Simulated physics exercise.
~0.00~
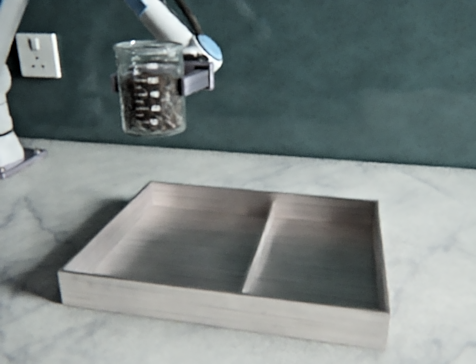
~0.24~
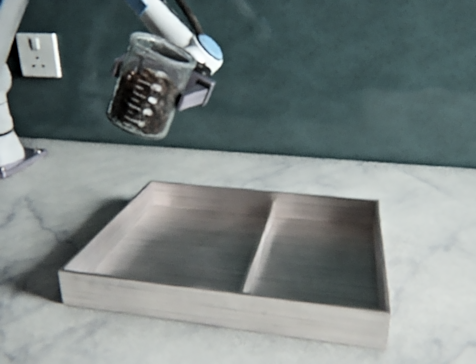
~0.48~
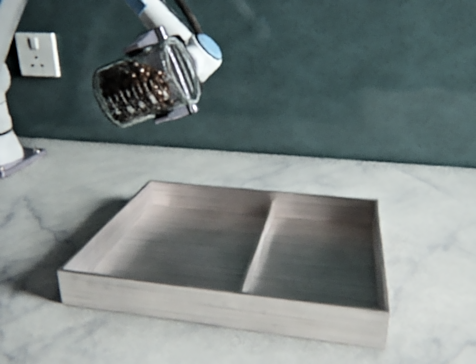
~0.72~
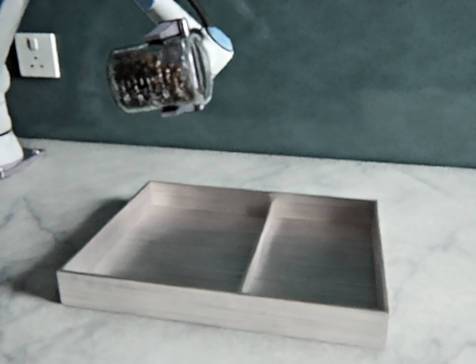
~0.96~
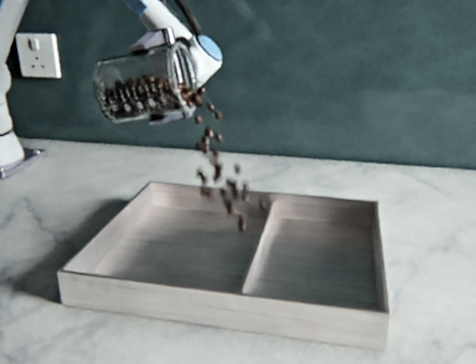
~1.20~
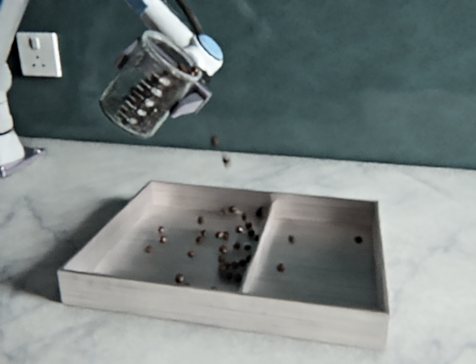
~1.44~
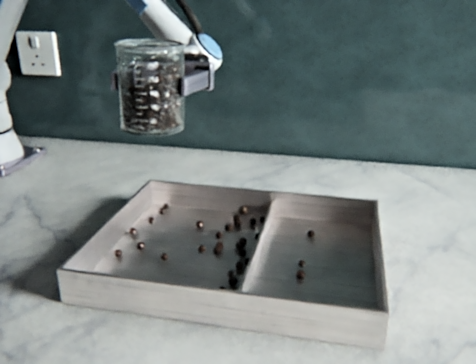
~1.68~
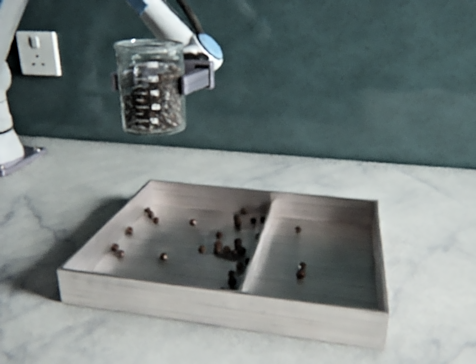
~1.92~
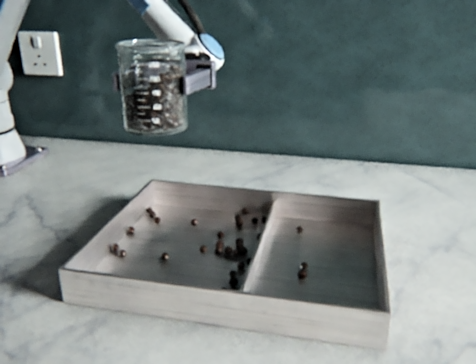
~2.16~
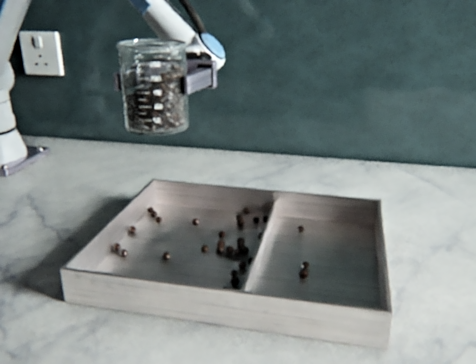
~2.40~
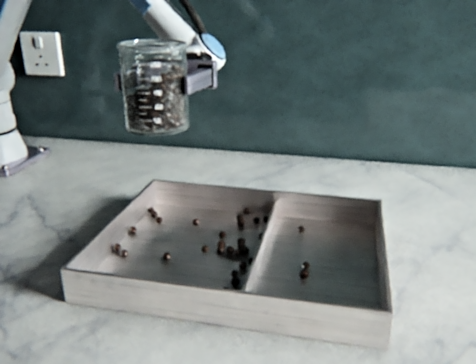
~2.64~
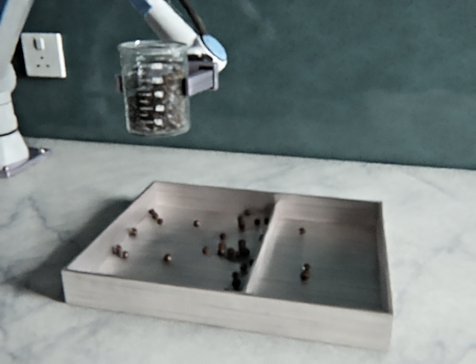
A robot arm tipped a clear tumbler onto its side above a divided tray and spilled some dark beads, then turned it upright, still holding most of them, while the spilled ones settled mainly in the left section with a few in the right.
